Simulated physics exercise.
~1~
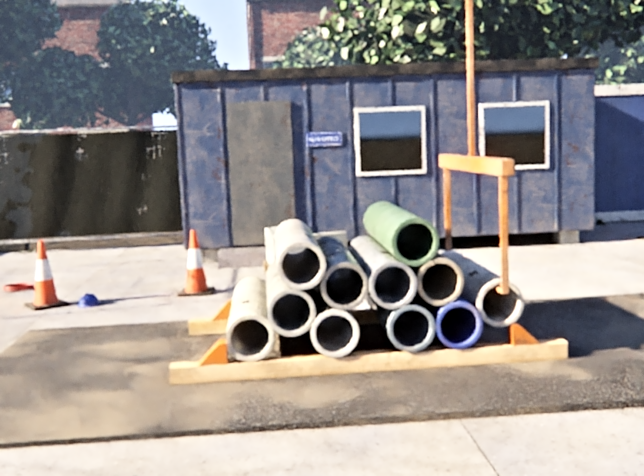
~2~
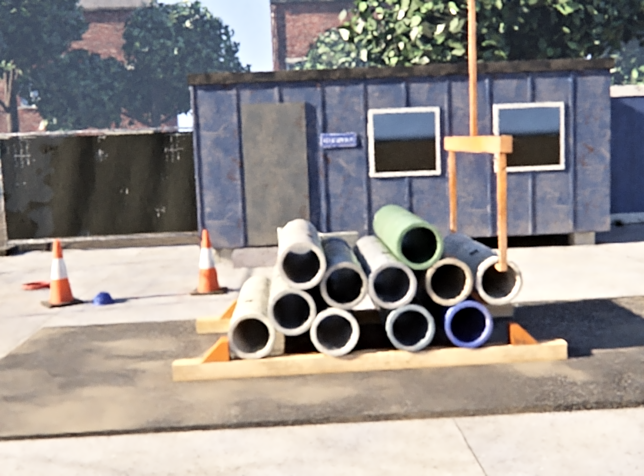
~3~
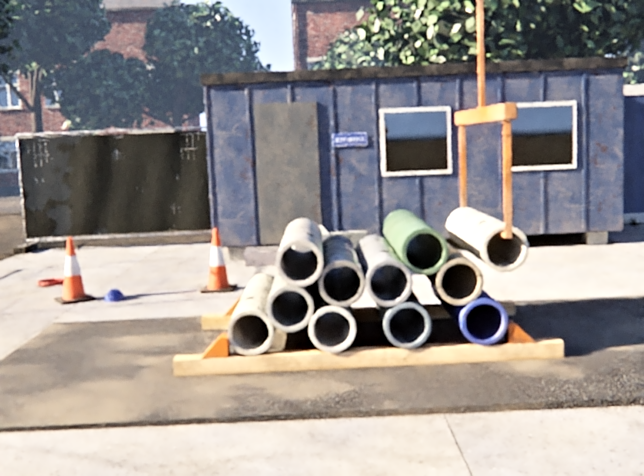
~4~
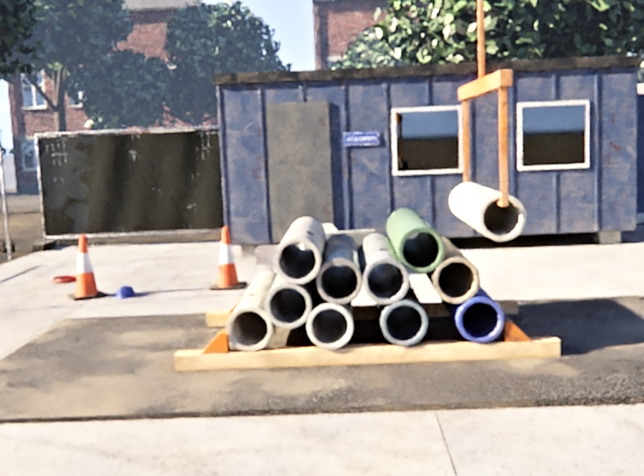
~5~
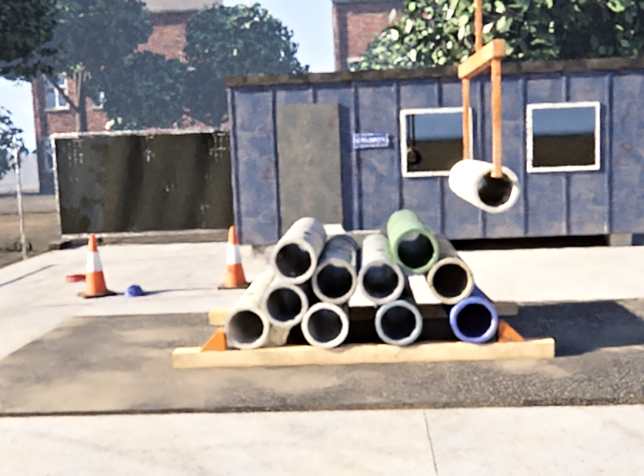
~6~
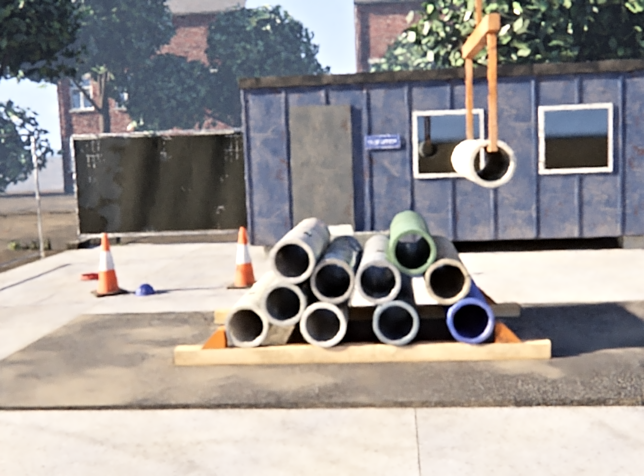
Stacked concrete pipes on timber bearers, a crane lifting one clear from the right while the blue pipe rolls right and settles.
